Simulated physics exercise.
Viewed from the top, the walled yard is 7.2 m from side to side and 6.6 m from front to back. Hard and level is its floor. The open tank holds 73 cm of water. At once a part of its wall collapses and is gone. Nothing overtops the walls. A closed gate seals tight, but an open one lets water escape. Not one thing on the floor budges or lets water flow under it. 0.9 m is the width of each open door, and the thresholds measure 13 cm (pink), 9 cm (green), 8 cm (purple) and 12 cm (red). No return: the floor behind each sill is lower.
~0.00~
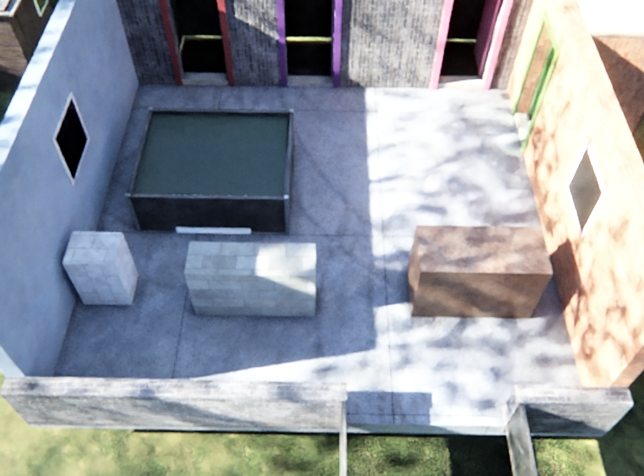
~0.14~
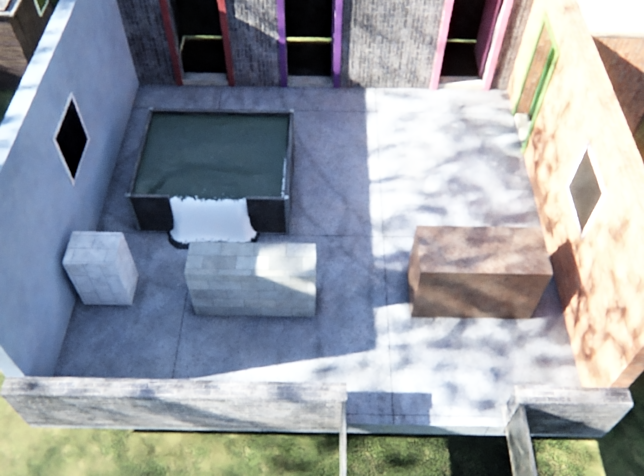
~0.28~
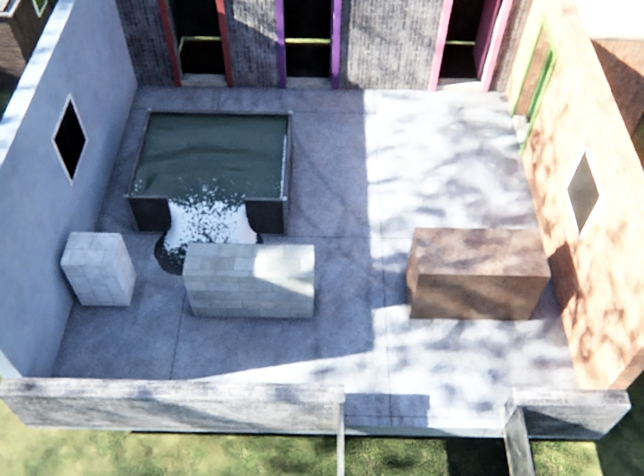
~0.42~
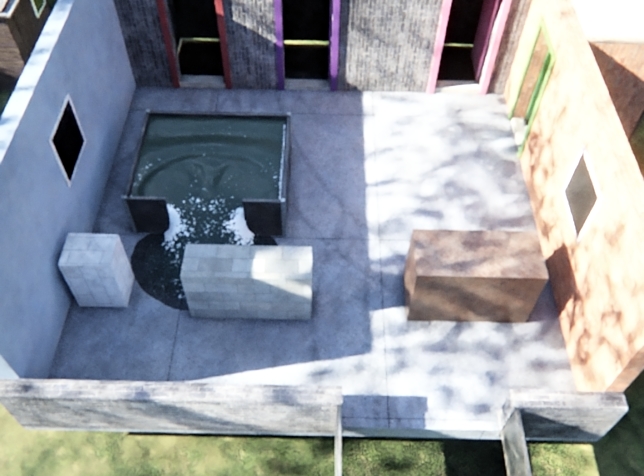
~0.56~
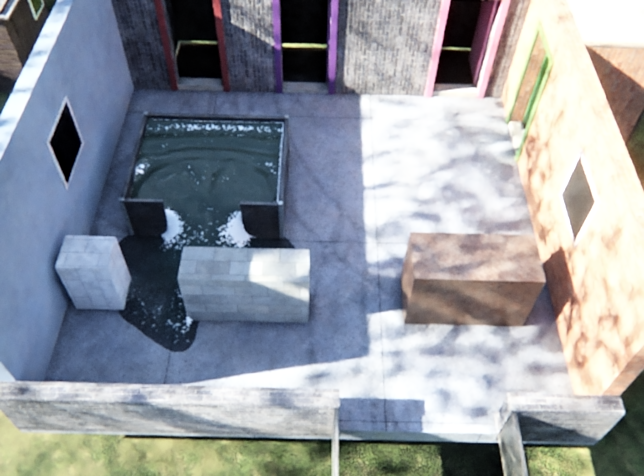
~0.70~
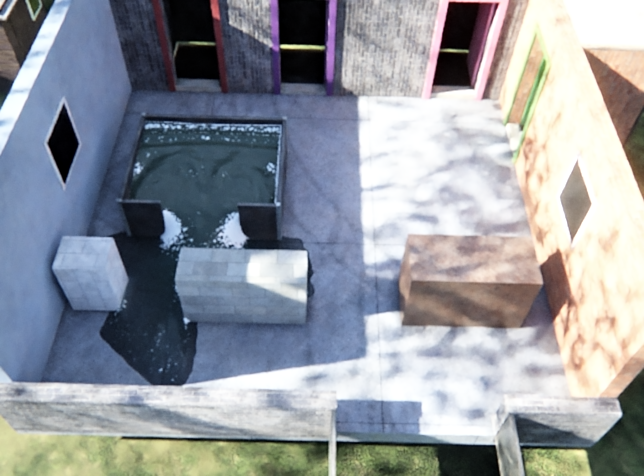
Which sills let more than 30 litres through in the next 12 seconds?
At the end, at the pink door the amount let in will fall short of the limit, at the green door the amount let in will fall short of the limit, at the purple door the amount let in will fall short of the limit, at the red door the amount let in will fall short of the limit.
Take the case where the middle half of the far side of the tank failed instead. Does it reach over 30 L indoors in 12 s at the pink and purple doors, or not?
Versus the limit - pink: Within, purple: Exceeded.
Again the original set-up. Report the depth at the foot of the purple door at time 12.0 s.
I'd put it at around 12.0 cm deep.
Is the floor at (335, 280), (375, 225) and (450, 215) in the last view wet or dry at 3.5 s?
Going in order, covered, then covered, then covered.
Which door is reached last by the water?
It's the purple door.
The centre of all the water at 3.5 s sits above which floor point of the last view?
The water's centre is around (233, 249).
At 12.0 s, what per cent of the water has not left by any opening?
Some 90 in a hundred.
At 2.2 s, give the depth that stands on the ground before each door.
Depth readings (cm): Pink = 0; green = 0; purple = 0; red = 0.
After 1.4 s water covers 20 % of the floor and is deepest (54 cm) near (203, 286); pink door not reached, green door not reached, purple door not reached, red door not reached.
After 2.2 s water covers 40 % of the floor and is deepest (42 cm) near (119, 396); pink door not reached, green door not reached, purple door not reached, red door not reached.
After 3.5 s water covers 65 % of the floor and is deepest (32 cm) near (203, 286); pink door not reached, green door 8 cm at the sill, 0 L in, purple door not reached, red door not reached.
After 7.0 s water covers 90 % of the floor and is deepest (18 cm) near (497, 357); pink door 12 cm at the sill, 1 L in, green door 9 cm at the sill, 1 L in, purple door 5 cm at the sill, 0 L in, red door 6 cm at the sill, 0 L in.
After 12.0 s water covers 100 % of the floor and is deepest (12 cm) near (325, 98); pink door 8 cm at the sill, 1 L in, green door 8 cm at the sill, 4 L in, purple door 12 cm at the sill, 8 L in, red door 7 cm at the sill, 0 L in.
